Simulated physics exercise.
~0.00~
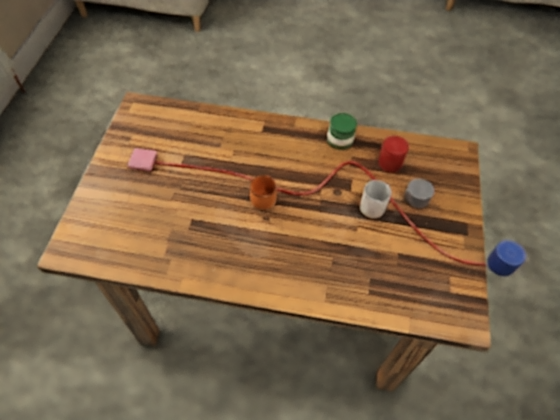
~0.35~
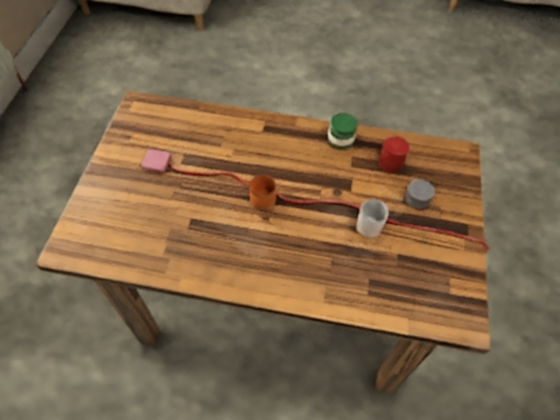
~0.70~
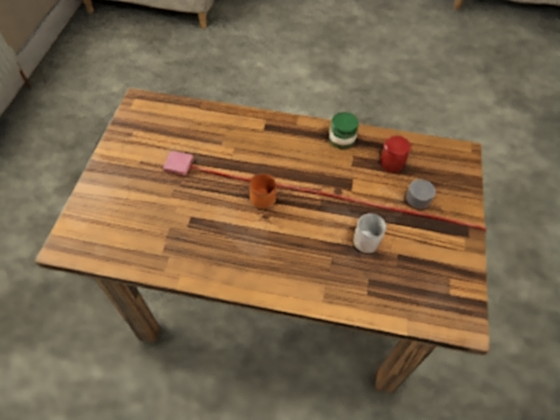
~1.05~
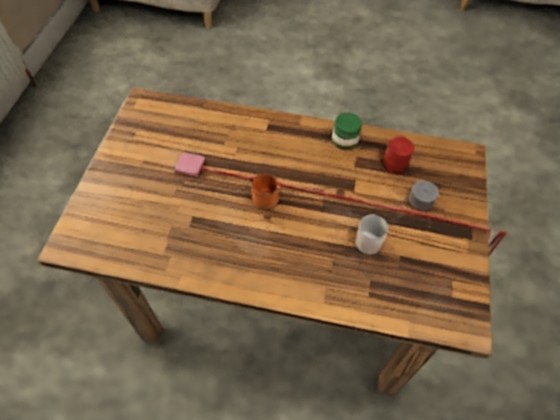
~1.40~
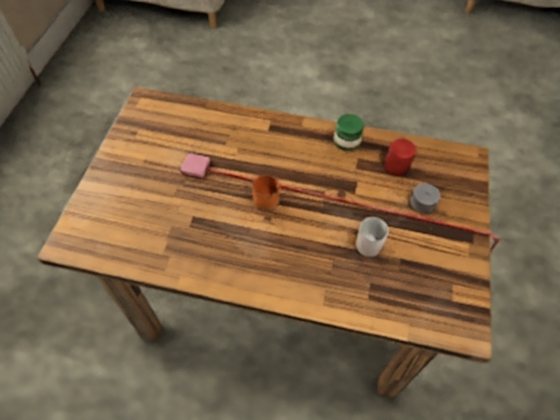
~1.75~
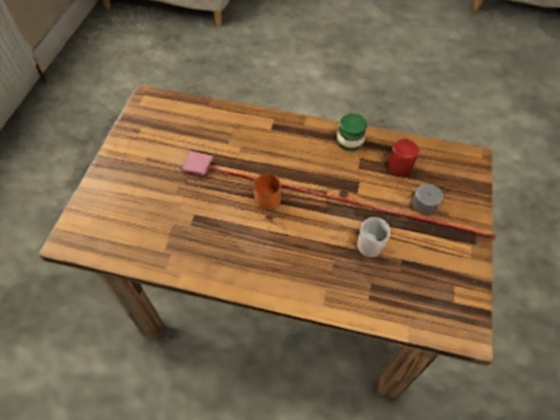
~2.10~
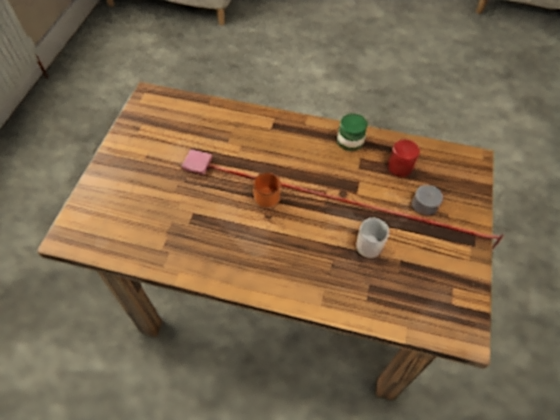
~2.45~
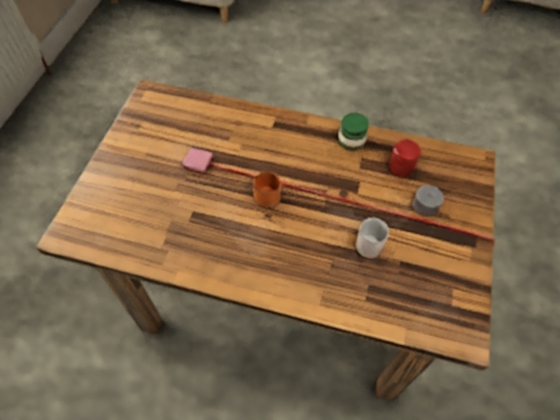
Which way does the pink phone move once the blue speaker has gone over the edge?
The pink phone slides to the right across the wooden top.
On a striped wooden sideboard in a room with a grey floor, seen from above at an angle, a thin red cable runs from a pink phone at the left to a blue speaker just past the right edge. An orange mug, a white mug, a green tin, a red tub and a grey tub stand between them. The speaker drops out of view, and the cable straightens, drawing the phone to the right and nudging the white mug a short way toward the near side. The phone then slows and settles, still on the top, with the mugs and tubs upright and the cable's end at the right edge.
